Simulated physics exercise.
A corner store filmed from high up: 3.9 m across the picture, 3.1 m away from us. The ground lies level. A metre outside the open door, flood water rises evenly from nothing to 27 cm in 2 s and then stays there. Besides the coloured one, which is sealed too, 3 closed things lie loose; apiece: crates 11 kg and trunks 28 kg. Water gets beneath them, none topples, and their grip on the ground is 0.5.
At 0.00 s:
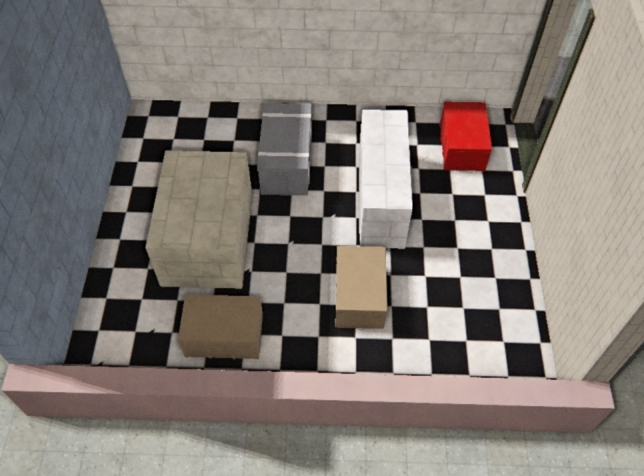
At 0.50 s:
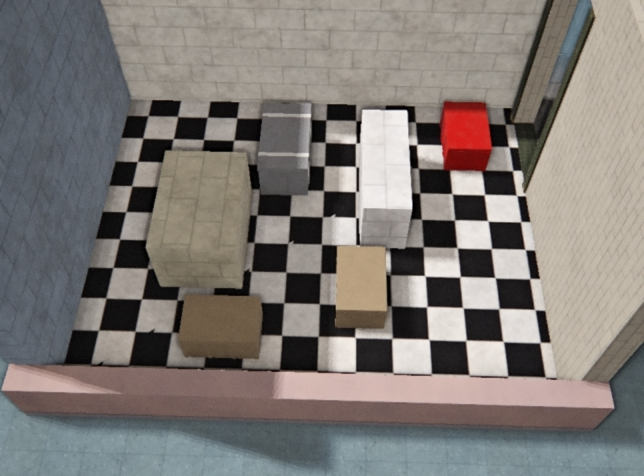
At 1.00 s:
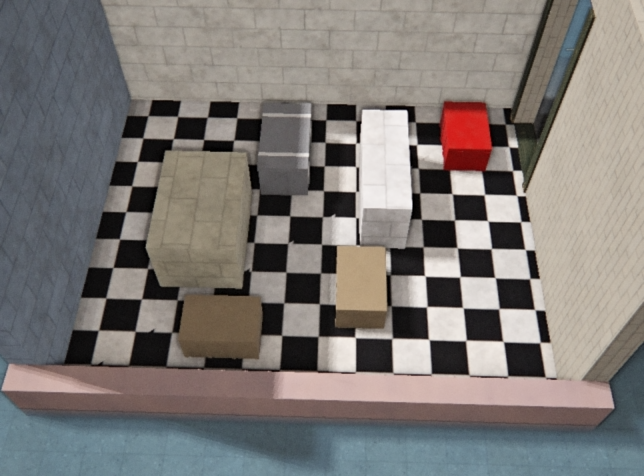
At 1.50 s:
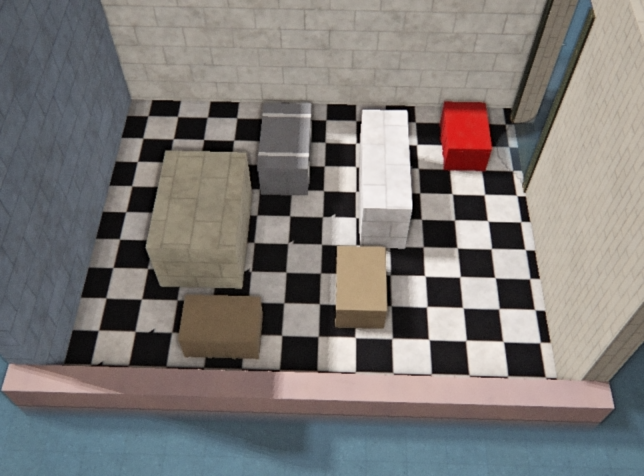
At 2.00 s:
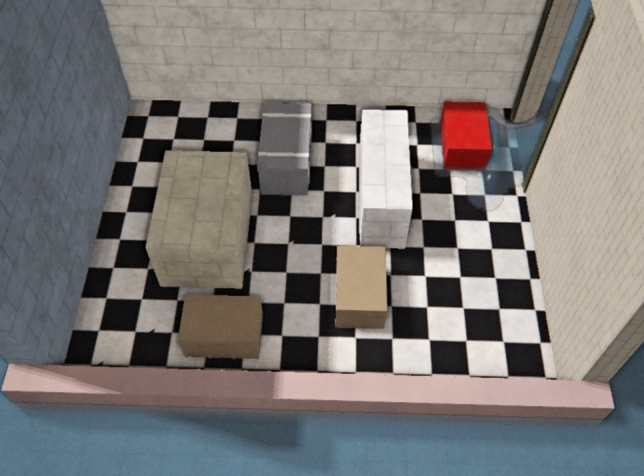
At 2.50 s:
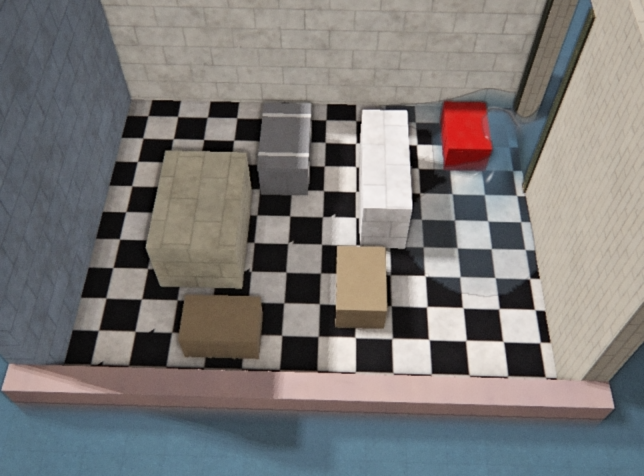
Water rose around the outside of a small checker-floored store, then came in through the open door at the right, spreading past the red crate and across the tiles while the boxes stayed put.
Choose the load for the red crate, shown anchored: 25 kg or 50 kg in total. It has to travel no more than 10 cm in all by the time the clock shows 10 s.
I expect that neither weight holds it.
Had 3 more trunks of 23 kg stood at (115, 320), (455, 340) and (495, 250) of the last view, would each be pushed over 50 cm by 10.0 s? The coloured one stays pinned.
In turn: More, more, over.
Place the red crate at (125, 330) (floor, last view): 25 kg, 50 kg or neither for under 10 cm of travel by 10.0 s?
It takes the larger.
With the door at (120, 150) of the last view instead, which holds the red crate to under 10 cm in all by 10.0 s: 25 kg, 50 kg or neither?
Then only the higher weight holds it.
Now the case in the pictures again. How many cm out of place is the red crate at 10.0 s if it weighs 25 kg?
Roughly 300 cm.
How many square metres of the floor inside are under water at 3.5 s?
Some 5.0 m2.
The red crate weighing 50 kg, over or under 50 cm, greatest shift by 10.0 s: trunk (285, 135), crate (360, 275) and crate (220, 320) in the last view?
In turn: Less, more, past it.
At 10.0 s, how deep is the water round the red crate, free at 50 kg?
About 12 cm.
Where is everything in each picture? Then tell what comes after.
In the first picture, the red crate at (468, 125), on the bottom; water covers 0.0 m2; 0 of 4 have shifted.
In the second picture, the red crate at (468, 125), on the bottom; 0.0 m2 under water; 0 of 4 have shifted.
In the third picture, the red crate at (468, 125) rests on the ground; water covers 0.0 m2; 0 of 4 have shifted.
In the fourth picture, the red crate at (468, 125) rests on the ground; 0.1 m2 under water; 0 of 4 have shifted.
In the fifth picture, the red crate at (468, 125) rests on the ground; water covers 0.4 m2; 0 of 4 have shifted.
In the sixth picture, the red crate at (468, 125) rests on the ground; 1.8 m2 under water; 0 of 4 have shifted.
After 3.5 s the red crate would be 104 cm from its start with 25 kg and 41 cm from its start with 50 kg; 12 cm of water round it then.
After 4.5 s the red crate would be 167 cm from its start with 25 kg and 41 cm from its start with 50 kg; 12 cm of water round it then.
After 7.0 s the red crate would be 305 cm from its start with 25 kg and 42 cm from its start with 50 kg; 14 cm of water round it then.
After 10.0 s the red crate would be 320 cm from its start with 25 kg and 96 cm from its start with 50 kg; 12 cm of water round it then.
